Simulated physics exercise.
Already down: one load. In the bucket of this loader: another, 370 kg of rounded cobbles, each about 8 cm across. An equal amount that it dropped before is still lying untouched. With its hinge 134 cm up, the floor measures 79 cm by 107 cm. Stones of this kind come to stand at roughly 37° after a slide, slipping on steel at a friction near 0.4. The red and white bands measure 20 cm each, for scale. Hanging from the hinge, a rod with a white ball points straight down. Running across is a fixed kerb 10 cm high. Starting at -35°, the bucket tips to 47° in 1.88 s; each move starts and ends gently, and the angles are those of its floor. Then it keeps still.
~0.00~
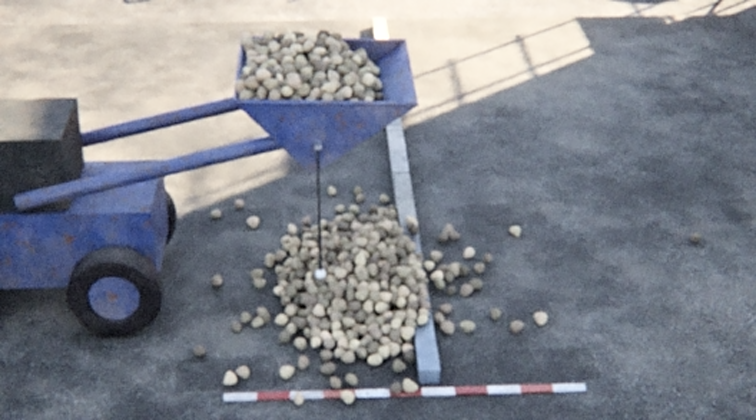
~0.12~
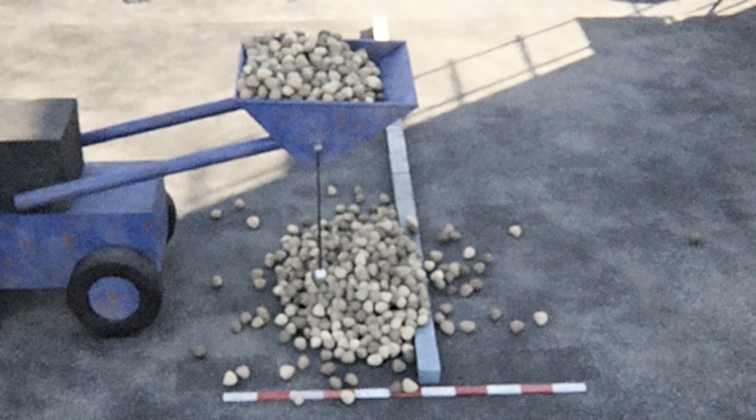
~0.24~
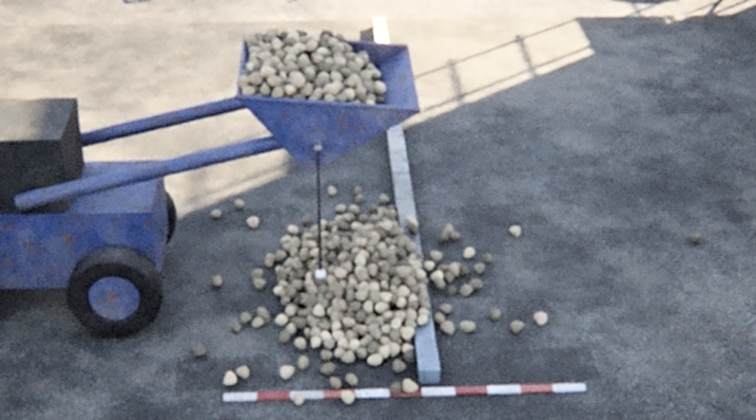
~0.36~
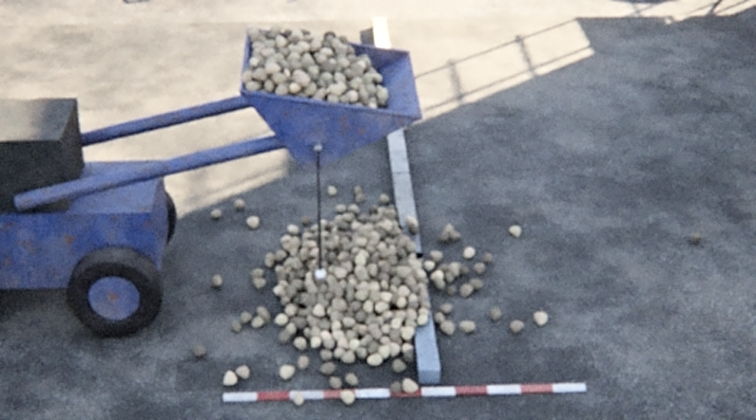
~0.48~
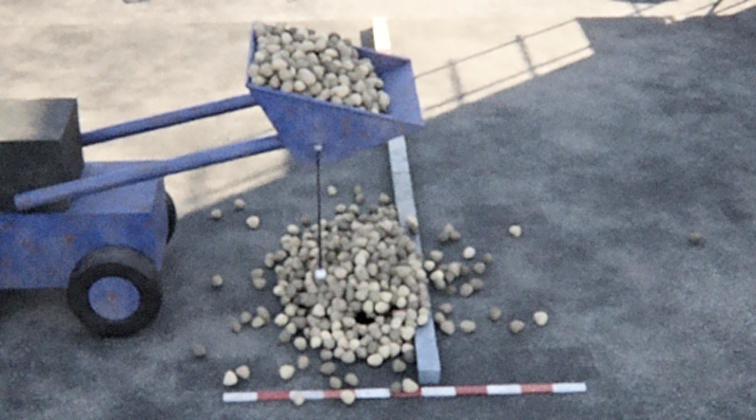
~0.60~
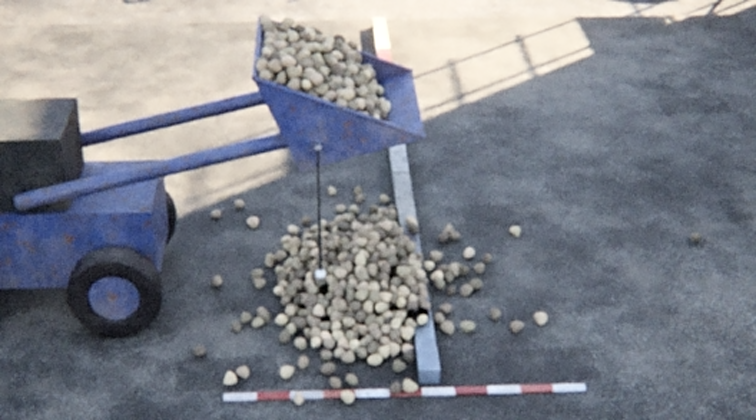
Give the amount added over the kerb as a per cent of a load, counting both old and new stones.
About 88 per cent of a load.
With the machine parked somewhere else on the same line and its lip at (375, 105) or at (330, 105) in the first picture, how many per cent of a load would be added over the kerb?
First place about 50 %, second about 15 %.
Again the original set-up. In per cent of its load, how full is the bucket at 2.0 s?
Close to 5 in a hundred is still held.
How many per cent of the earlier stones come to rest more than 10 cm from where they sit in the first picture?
5 %.
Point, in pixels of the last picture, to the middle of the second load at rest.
The middle ends up near (476, 274).
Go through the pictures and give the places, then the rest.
The bucket is at -35°, its lip at (418, 104); the top of the load is at (310, 45). The earlier load is highest near (369, 247), 25 cm above ground level, 96 % on this side of the kerb, 5 % over the kerb, in the first picture.
Lip at (418, 106), floor tilted -34°, highest stones at (291, 42); the stones move at 0.1 m/s on average, in the second picture.
The bucket is at -31°, its lip at (420, 110); the top of the load is at (275, 39); the stones move at 0.1 m/s on average, in the third picture.
Lip at (422, 117), floor tilted -27°, highest stones at (273, 37); the stones move at 0.2 m/s on average, in the fourth picture.
Lip at (424, 126), floor tilted -22°, highest stones at (268, 36); the stones move at 0.2 m/s on average, in the fifth picture.
The bucket is at -15°, its lip at (425, 137); the top of the load is at (273, 32); the stones move at 0.3 m/s on average, in the sixth picture.
After 1.4 s the floor is at 34°; in per cent of one load, 82 in the bucket, 110 on this side of the kerb, 8 over the kerb; the foremost stones are at (526, 274).
After 2.0 s the floor is at 47°; in per cent of one load, 7 in the bucket, 127 on this side of the kerb, 67 over the kerb; the foremost stones are at (576, 285).
After 2.3 s the floor is at 47°; in per cent of one load, 0 in the bucket, 112 on this side of the kerb, 89 over the kerb; the foremost stones are at (635, 282).
After 4.8 s the floor is at 47°; in per cent of one load, 0 in the bucket, 108 on this side of the kerb, 93 over the kerb; the foremost stones are at (679, 281). Net gain over the kerb, 88.
